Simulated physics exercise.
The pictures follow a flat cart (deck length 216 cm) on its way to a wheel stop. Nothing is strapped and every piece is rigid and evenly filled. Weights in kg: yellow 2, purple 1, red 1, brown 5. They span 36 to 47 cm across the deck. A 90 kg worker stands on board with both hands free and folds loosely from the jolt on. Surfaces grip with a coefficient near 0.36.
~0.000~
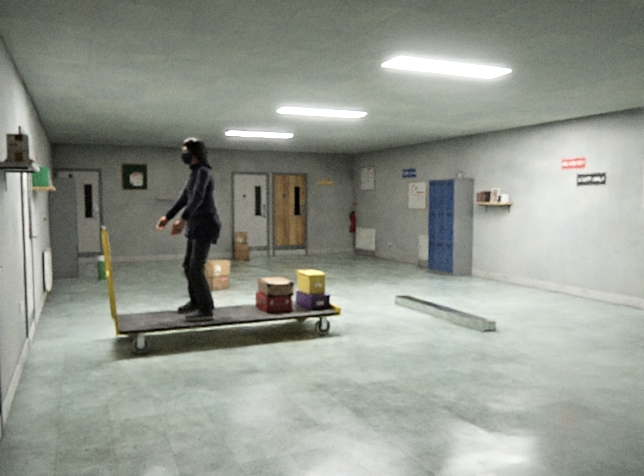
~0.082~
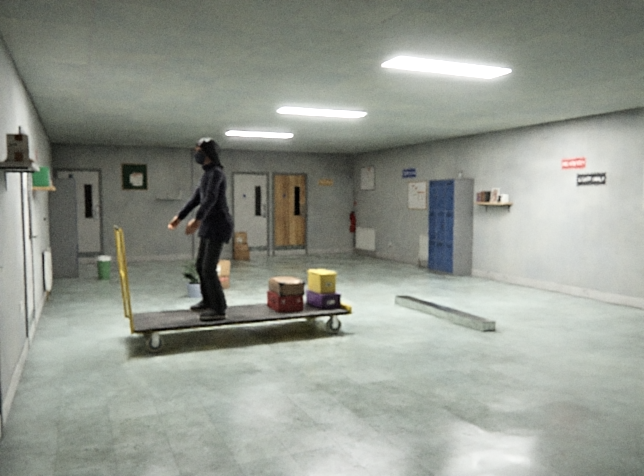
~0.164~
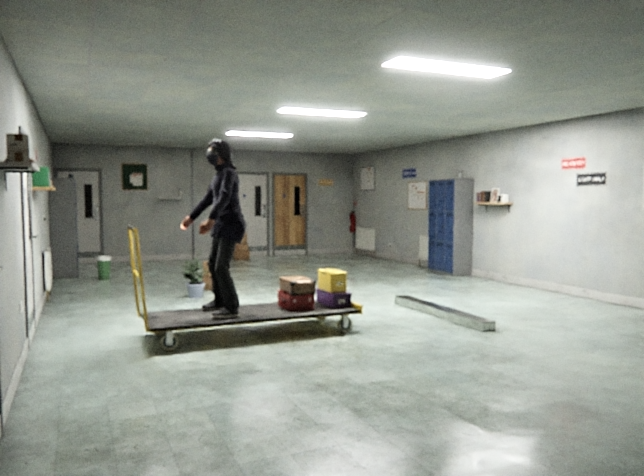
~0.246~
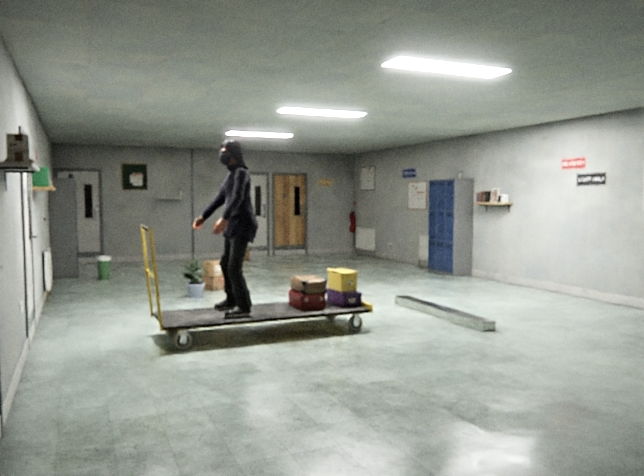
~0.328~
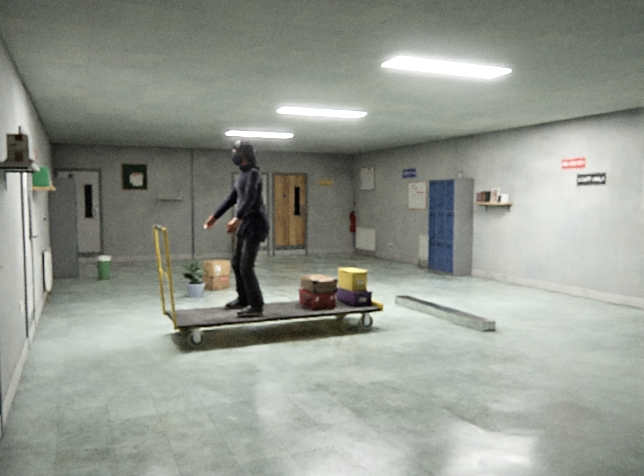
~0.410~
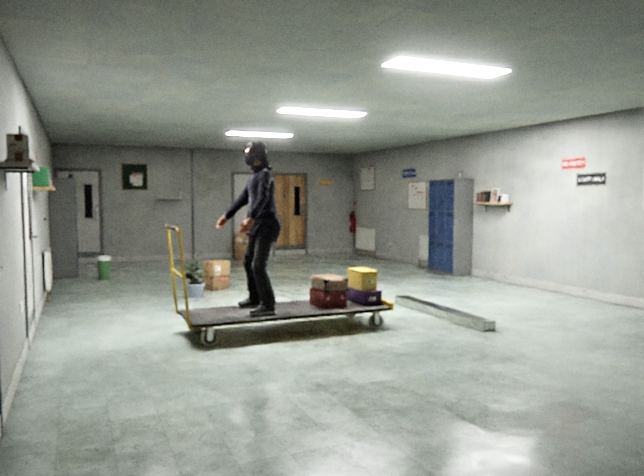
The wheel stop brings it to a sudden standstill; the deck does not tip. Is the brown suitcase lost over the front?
The brown suitcase remains on the deck at this speed.
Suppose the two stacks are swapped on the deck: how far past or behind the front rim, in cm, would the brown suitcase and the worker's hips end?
In that case brown 60 past, hips 90 behind.
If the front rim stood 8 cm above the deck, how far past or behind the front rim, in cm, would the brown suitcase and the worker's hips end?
In that case brown 20 behind, hips 90 behind.
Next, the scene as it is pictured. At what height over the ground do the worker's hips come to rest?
About 35 cm.
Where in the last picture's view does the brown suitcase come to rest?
Around (425, 277).
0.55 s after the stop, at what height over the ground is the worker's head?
Roughly 100 cm above it.
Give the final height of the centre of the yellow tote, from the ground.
About 10 cm.
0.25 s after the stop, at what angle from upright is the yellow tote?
It is tilted some 30°.
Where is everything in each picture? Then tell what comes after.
The first frame shows brown suitcase (275, 287), purple tote (312, 299), rim corner (340, 312); 0 cm covered, 153 to go.
The second frame shows brown suitcase (286, 286), purple tote (323, 298), rim corner (351, 311); 13 cm covered, 140 to go.
The third frame shows brown suitcase (297, 285), purple tote (333, 298), rim corner (361, 310); 26 cm covered, 128 to go.
The fourth frame shows brown suitcase (308, 285), purple tote (344, 297), rim corner (372, 309); 38 cm covered, 115 to go.
The fifth frame shows brown suitcase (319, 284), purple tote (354, 296), rim corner (382, 308); 51 cm covered, 102 to go.
The sixth frame shows brown suitcase (329, 283), purple tote (364, 295), rim corner (392, 307); 64 cm covered, 89 to go. Speed about 1.6 m/s.
Impact comes at 0.98 s.
After 1.53 s the brown suitcase is 21 cm behind the rim, tilted 5°, near (425, 277) in the last picture's view.
After 1.98 s the brown suitcase is 21 cm behind the rim, tilted 5°, near (425, 277) in the last picture's view.
At rest, 3.4 s, past the rim, yellow tote; behind it, purple tote, red toolbox, brown suitcase and the worker's hips.
